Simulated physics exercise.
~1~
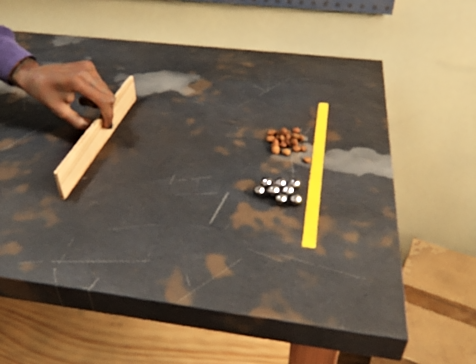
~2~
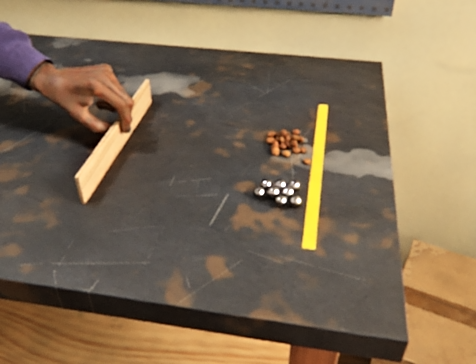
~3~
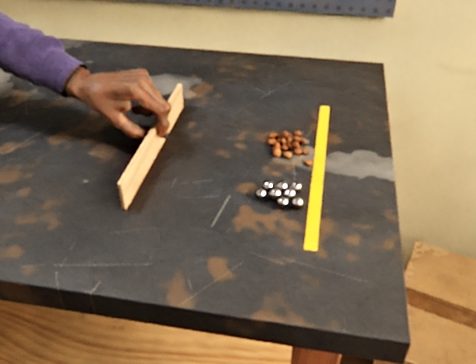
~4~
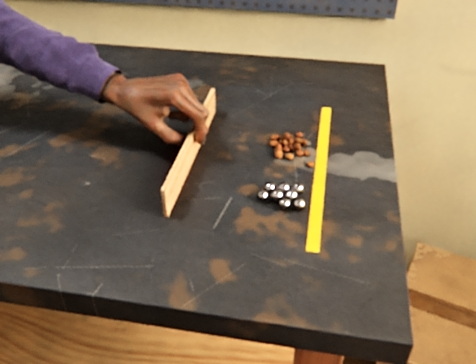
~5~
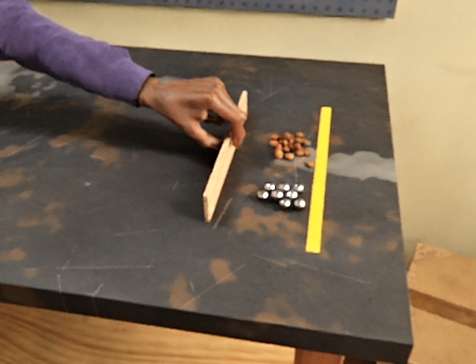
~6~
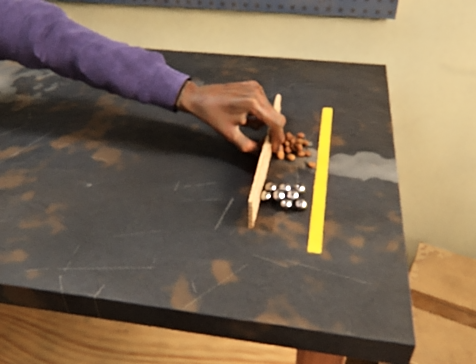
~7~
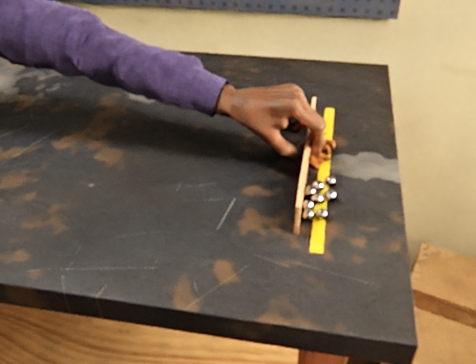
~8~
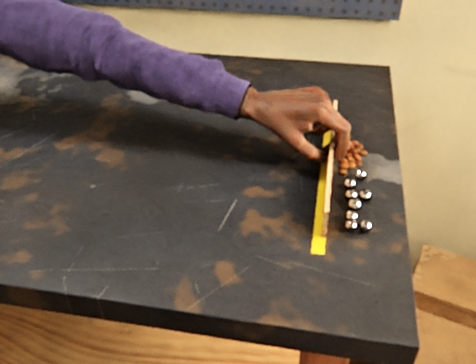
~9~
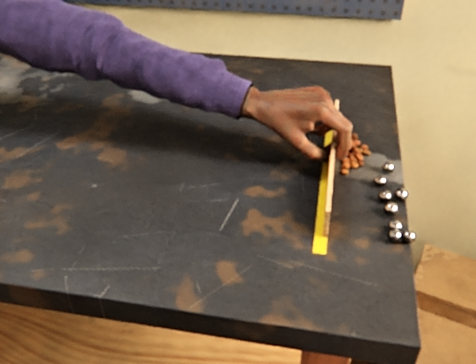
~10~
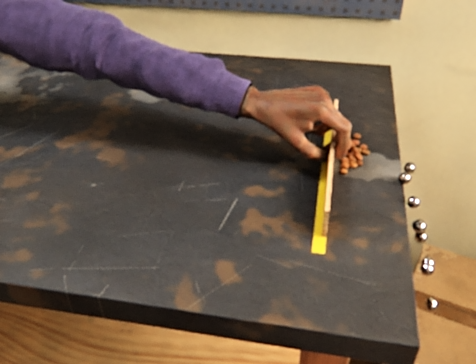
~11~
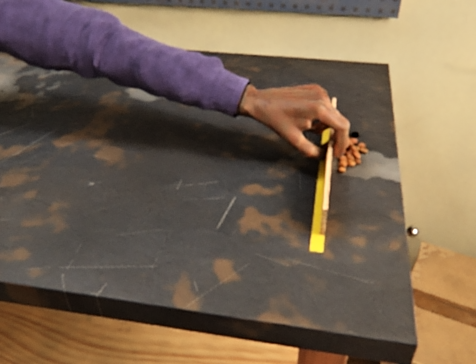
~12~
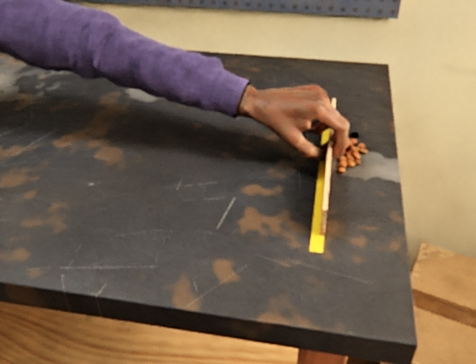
A dark, scuffed tabletop with brown blotches is seen from above at an angle, against a pale wall, with the camera swaying slightly. A strip of yellow tape crosses it near the right end, and just left of it sit a pile of small reddish-brown pieces and, nearer, a cluster of shiny silver balls. A hand in a purple sleeve slides an upright wooden strip rightward, pushing both groups past the tape, and stops there. The balls roll on and drop off the right edge until none remain in view, while the brown pieces stay on the table beside the still-held strip.
